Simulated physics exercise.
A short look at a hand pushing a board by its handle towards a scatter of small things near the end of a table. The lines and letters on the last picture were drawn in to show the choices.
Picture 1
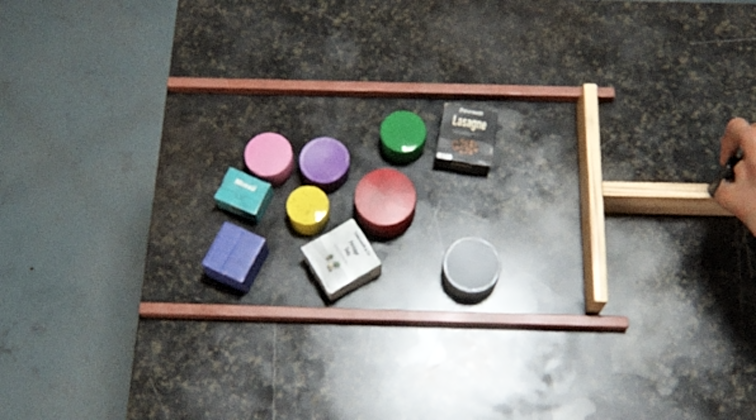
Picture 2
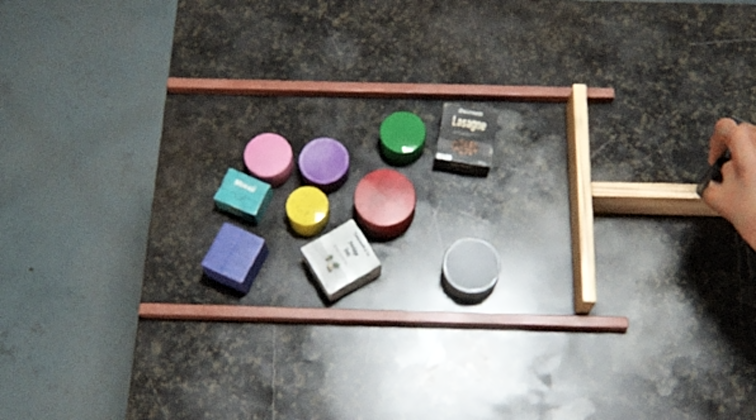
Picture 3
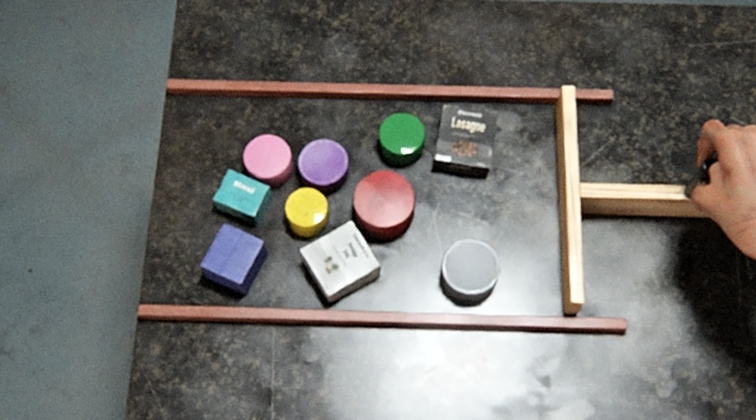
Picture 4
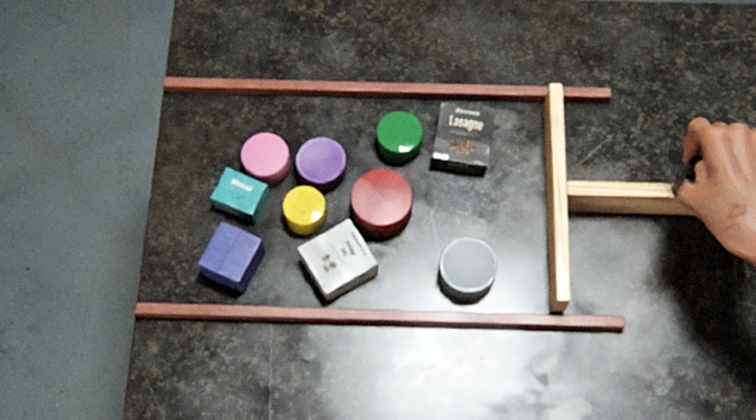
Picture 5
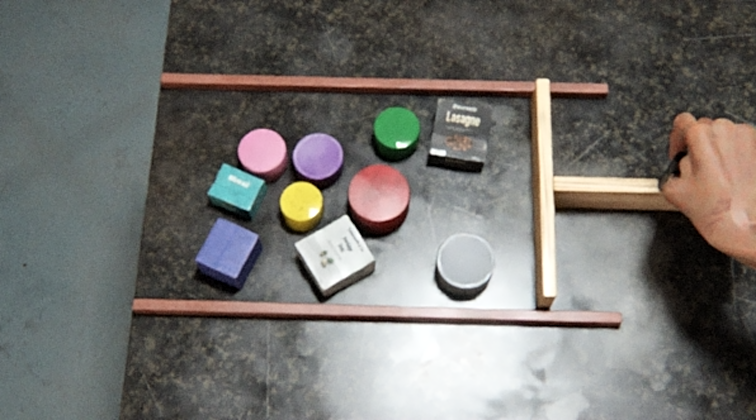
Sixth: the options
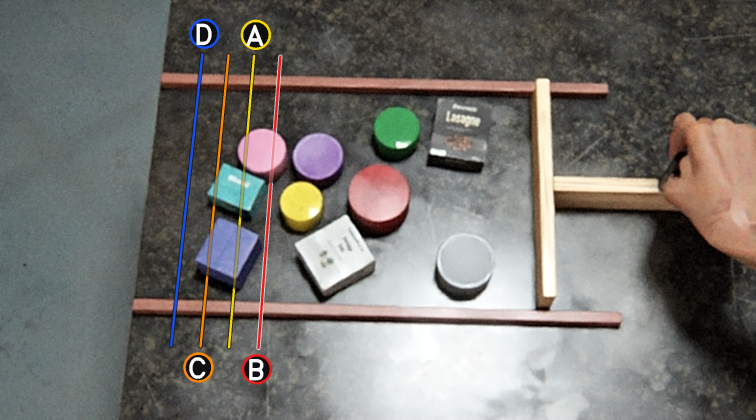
The clip shows a hand sliding a wooden board by its handle steadily leftward between two reddish rails on a dark speckled table, while the colourful round tubs, small blocks and packets ahead of it stay unmoved and untouched.
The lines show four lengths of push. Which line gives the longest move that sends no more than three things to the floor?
A is the last line within the limit.
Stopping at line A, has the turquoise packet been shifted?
Yes.
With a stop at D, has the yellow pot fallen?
Yes.
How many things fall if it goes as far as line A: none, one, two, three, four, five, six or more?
By then, three.
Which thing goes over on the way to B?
The blue block.
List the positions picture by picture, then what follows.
Blue block (237, 257); grey tin (471, 269); red tin (386, 203), in the first picture.
Board (585, 188); black packet (467, 140), in the second picture.
Board (573, 189); white packet (340, 263), in the third picture.
Board (560, 187); yellow pot (306, 211), in the fourth picture.
Board (546, 183); purple tub (319, 162); blue block (230, 254); grey tin (465, 265), in the fifth picture.
On the marked copy, A at (242, 193); B at (270, 194); C at (215, 193); D at (188, 192).
Following A. Soon after the start, board (436, 180); grey tin (398, 265); white packet (329, 258).
Later, board (326, 177); blue block (177, 249); pink tin (206, 142).
In the end, board (243, 175); blue block over the edge; turquoise packet over the edge; three fallen.
As for the rest, B is within the limit but short; C drops seven; D drops seven.
